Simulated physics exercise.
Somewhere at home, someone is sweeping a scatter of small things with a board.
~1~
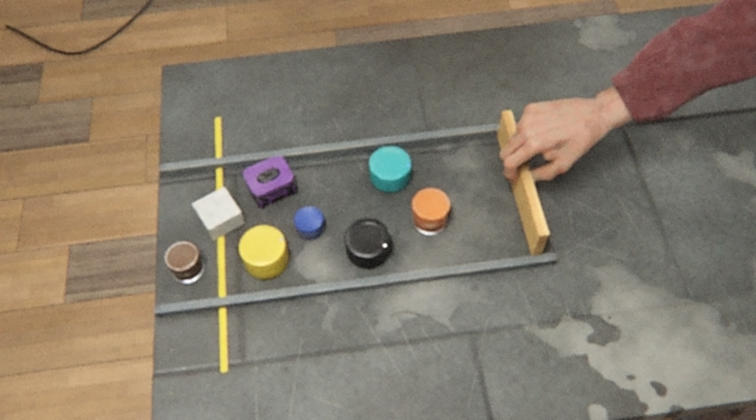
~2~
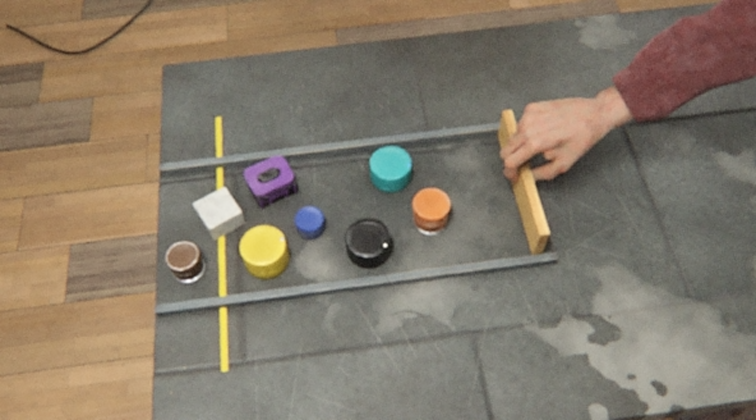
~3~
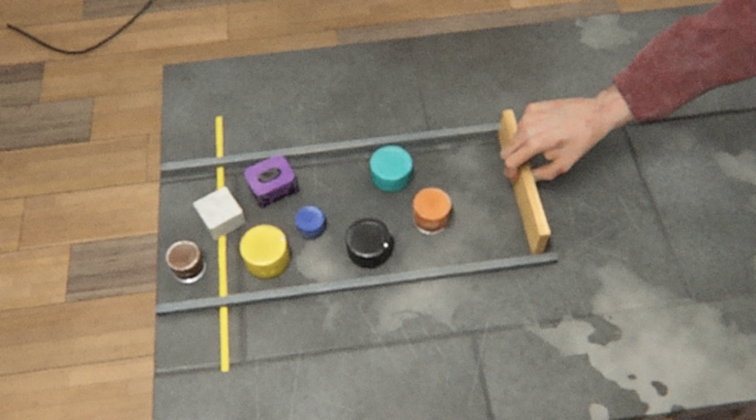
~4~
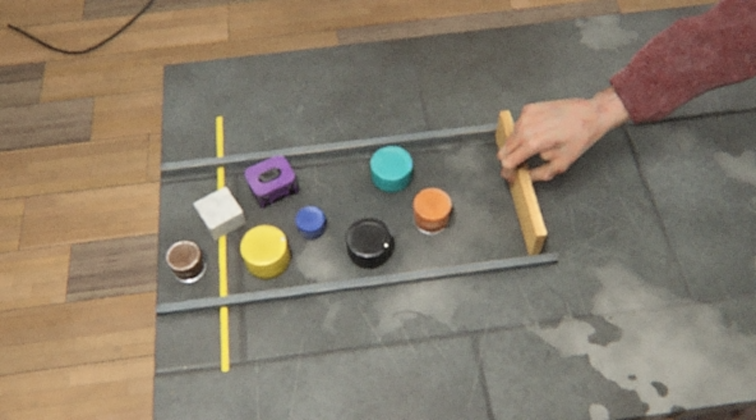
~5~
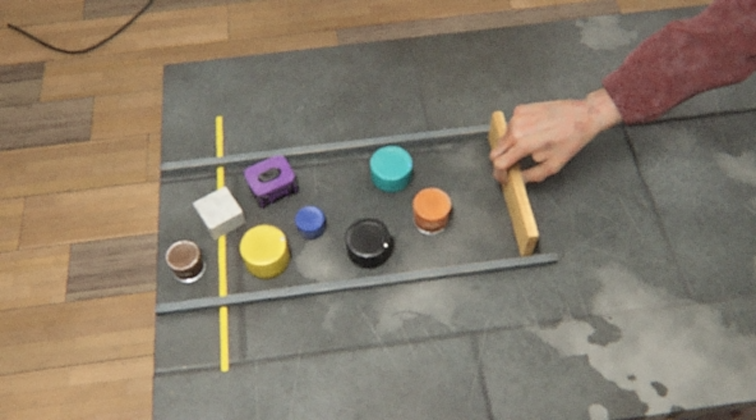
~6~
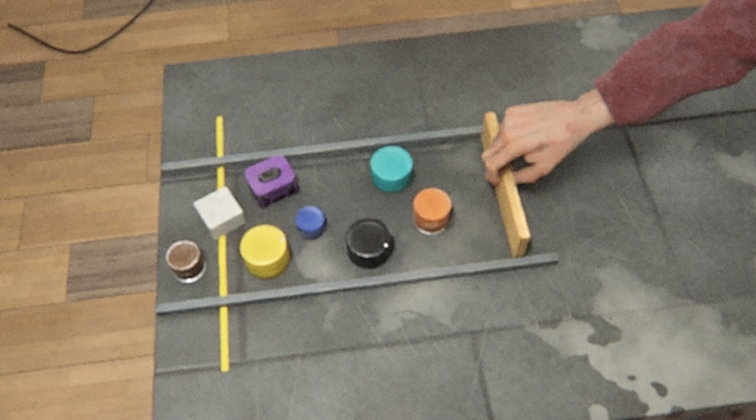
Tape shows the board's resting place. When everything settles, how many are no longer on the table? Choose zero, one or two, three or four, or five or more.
When everything settles, one or two are no longer on the table.
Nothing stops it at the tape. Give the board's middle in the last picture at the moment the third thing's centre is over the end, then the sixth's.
It sits near (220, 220), and then near (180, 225).
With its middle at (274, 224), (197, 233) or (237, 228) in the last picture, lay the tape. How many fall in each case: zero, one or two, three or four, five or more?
For each place: None at all; five or more; 1 or 2.
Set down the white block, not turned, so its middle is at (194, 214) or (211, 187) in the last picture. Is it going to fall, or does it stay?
Result by position: It leaves the top / leaves the top.
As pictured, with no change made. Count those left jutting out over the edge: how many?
The count is 2.
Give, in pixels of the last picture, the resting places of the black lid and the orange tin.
Black lid at (198, 275), orange tin at (201, 236).
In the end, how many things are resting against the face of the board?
It's touching 3 at the end.
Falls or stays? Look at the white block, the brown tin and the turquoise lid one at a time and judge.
The white block leaves the top. The brown tin leaves the top. The turquoise lid keeps its spot.
Soon after, none off yet; brown tin at rest near (186, 261); white block at rest near (220, 213); yellow lid at rest near (266, 252).
Then, none off yet; brown tin at rest near (186, 261); white block moving near (210, 218); yellow lid moved a little near (244, 253).
At rest, the number that fall off is one or two; fallen, white block and brown tin.
